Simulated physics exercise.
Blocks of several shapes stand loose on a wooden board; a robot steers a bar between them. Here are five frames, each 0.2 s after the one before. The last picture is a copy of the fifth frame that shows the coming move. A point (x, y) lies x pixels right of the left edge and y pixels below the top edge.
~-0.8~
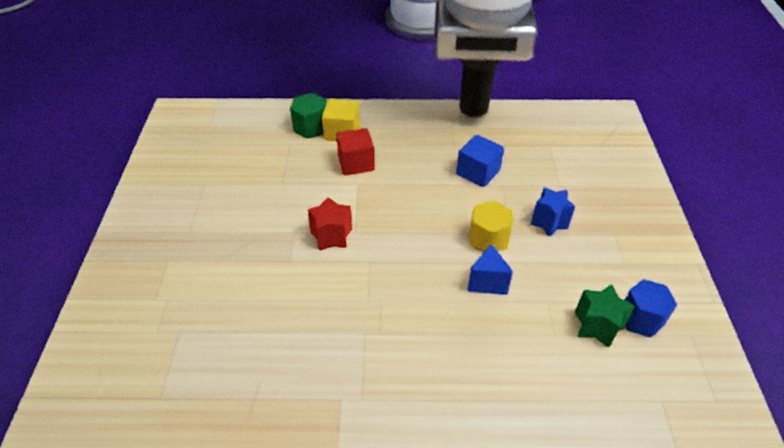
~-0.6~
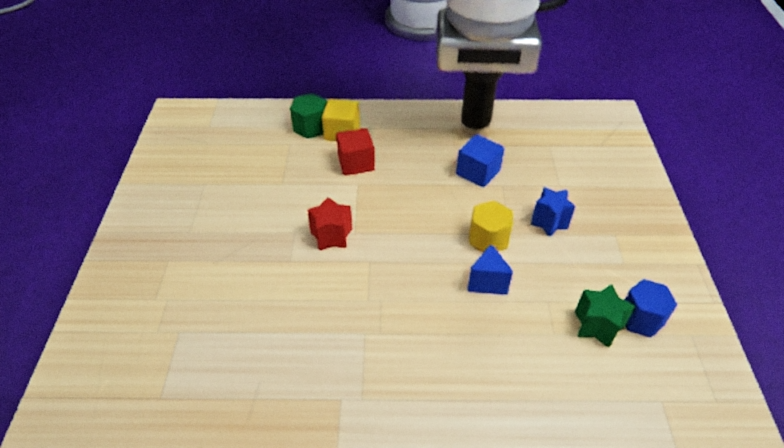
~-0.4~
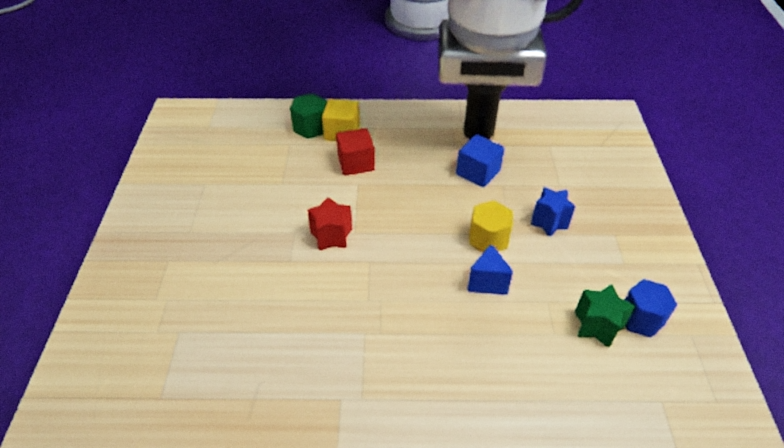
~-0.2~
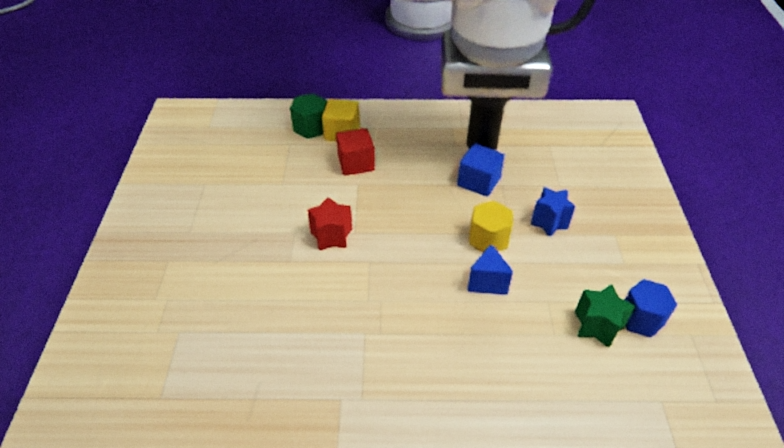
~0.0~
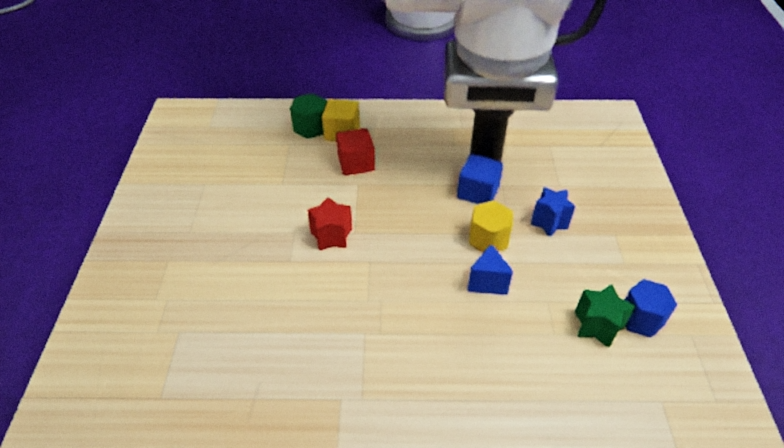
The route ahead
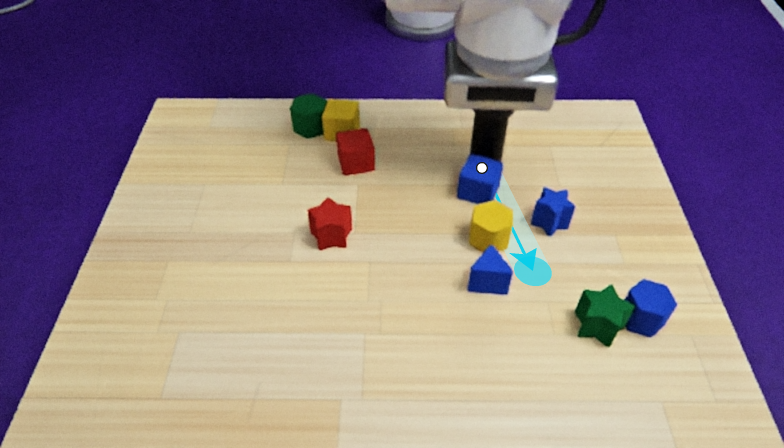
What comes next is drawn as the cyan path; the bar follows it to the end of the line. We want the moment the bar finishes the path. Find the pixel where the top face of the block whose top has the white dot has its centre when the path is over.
Just about (474, 198).
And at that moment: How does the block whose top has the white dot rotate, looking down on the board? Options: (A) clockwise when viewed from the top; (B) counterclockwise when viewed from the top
(A)
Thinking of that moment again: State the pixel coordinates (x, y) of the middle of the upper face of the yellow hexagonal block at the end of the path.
It will end up at (492, 237).
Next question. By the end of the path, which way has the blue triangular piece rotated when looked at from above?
It rotates counterclockwise.
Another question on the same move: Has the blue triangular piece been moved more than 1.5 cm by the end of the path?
Short answer: No.
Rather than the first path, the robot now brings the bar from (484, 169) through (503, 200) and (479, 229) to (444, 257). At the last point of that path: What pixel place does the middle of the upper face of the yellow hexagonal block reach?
Located at (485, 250).
The line goes from (484, 169) directly to (533, 271); the dot is on the blue square.
The first path, step by step. One third of the way, bar (501, 188); blue square (479, 195), turned 35° clockwise; yellow hexagonal block (493, 224).
Two thirds of the way, bar (518, 222); blue square (474, 198), turned 45° clockwise; yellow hexagonal block (492, 229).
At the end, bar (536, 259); blue square (474, 198), turned 45° clockwise; blue triangular piece (486, 265), turned 30° anticlockwise; yellow hexagonal block (492, 237), turned 35° clockwise; blue star unmoved.
